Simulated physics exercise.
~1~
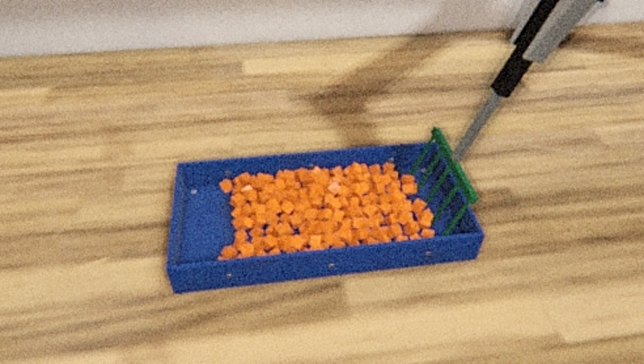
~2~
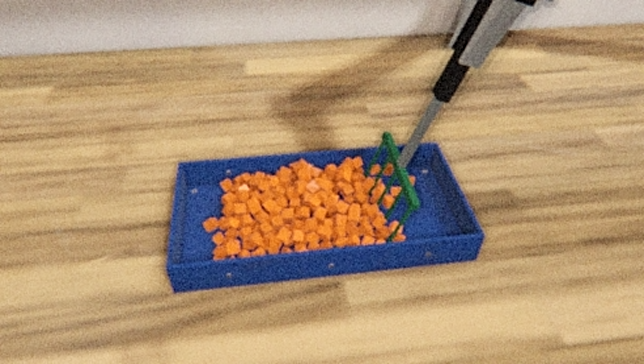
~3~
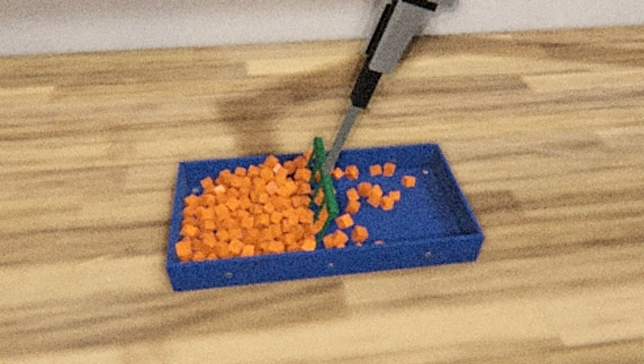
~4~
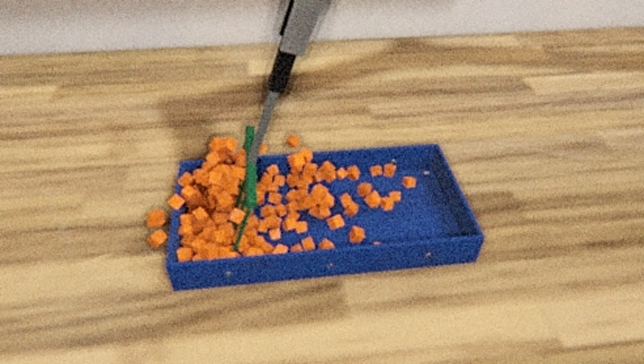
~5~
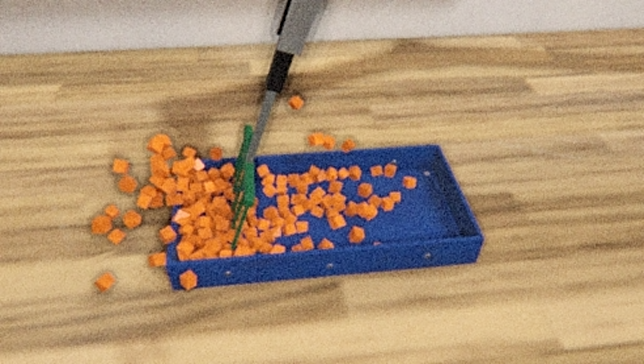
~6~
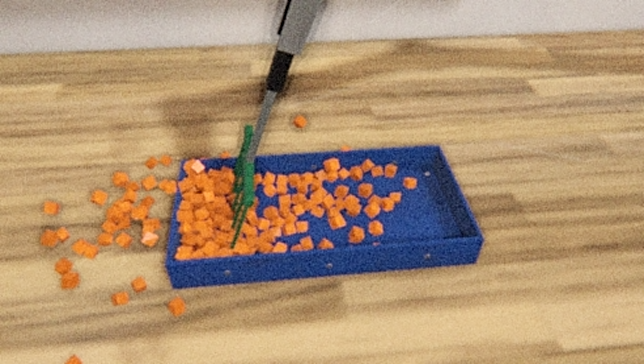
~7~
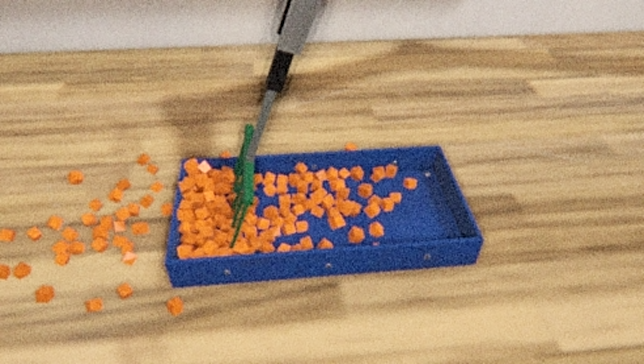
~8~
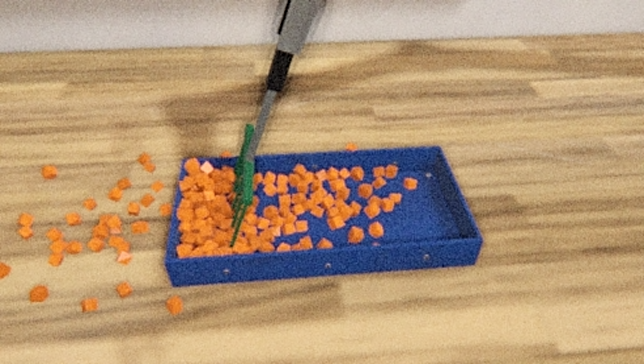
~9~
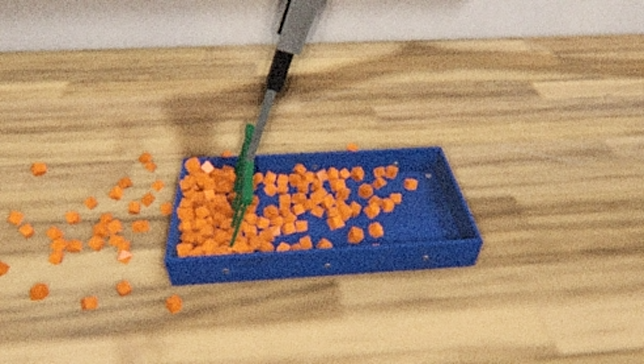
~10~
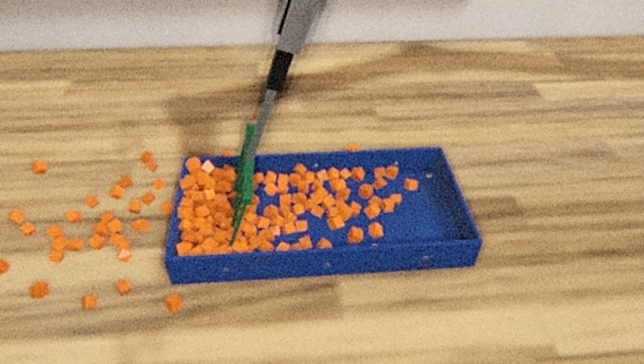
On a wooden table, a green comb pushes orange cubes left, spilling some from the blue tray.
